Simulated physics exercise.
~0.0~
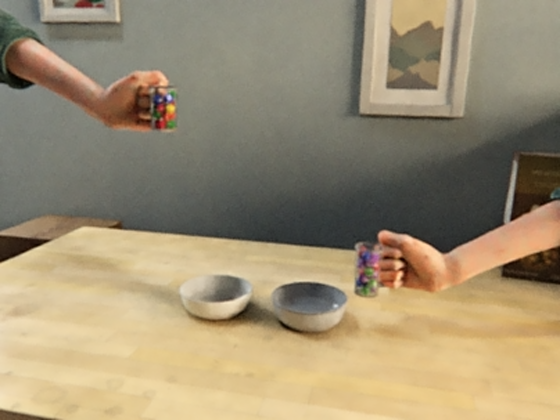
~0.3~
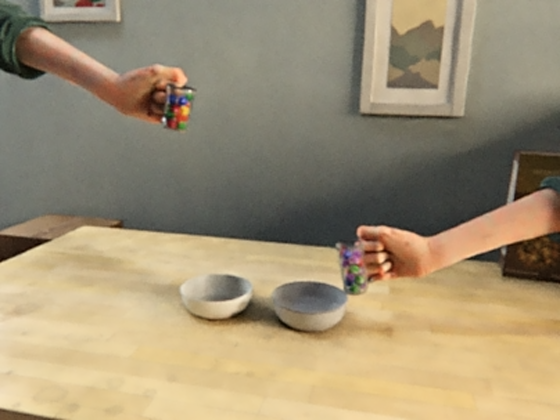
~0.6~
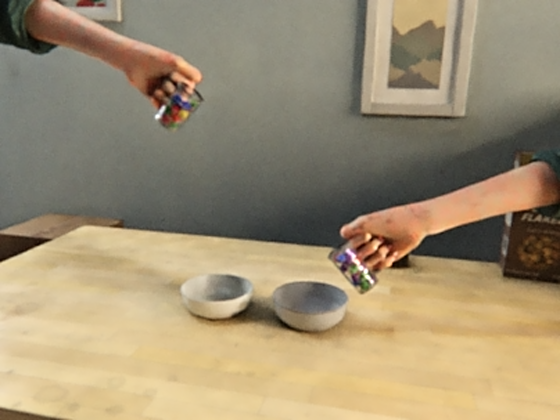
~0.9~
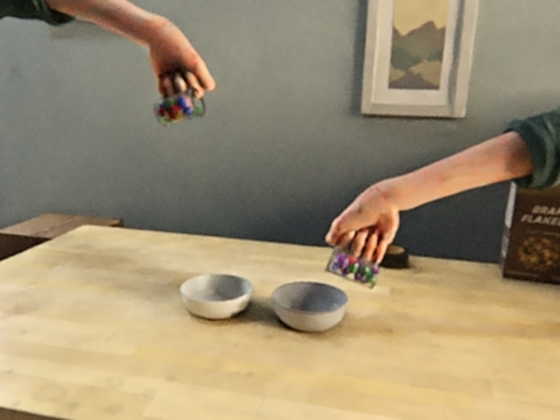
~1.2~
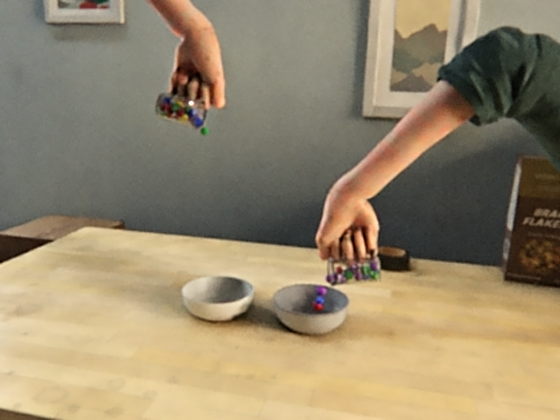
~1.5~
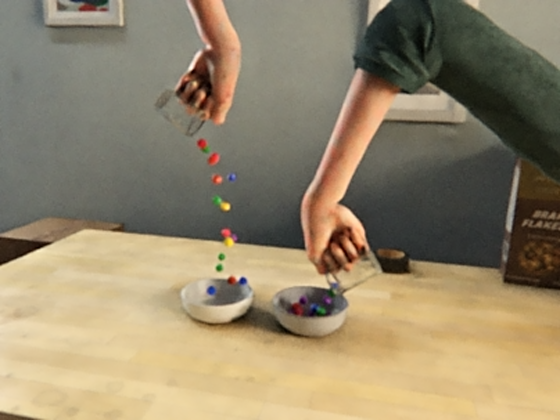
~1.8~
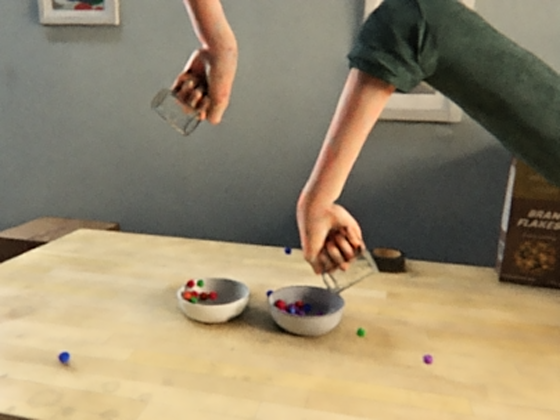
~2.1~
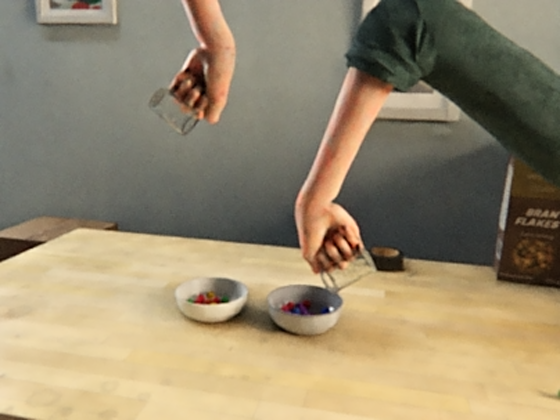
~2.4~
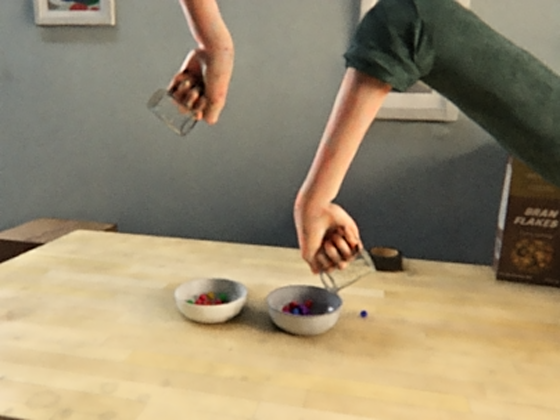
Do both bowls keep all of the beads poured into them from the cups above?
No. Several beads from the high left cup get away from the left bowl, while the right bowl catches all of its beads.
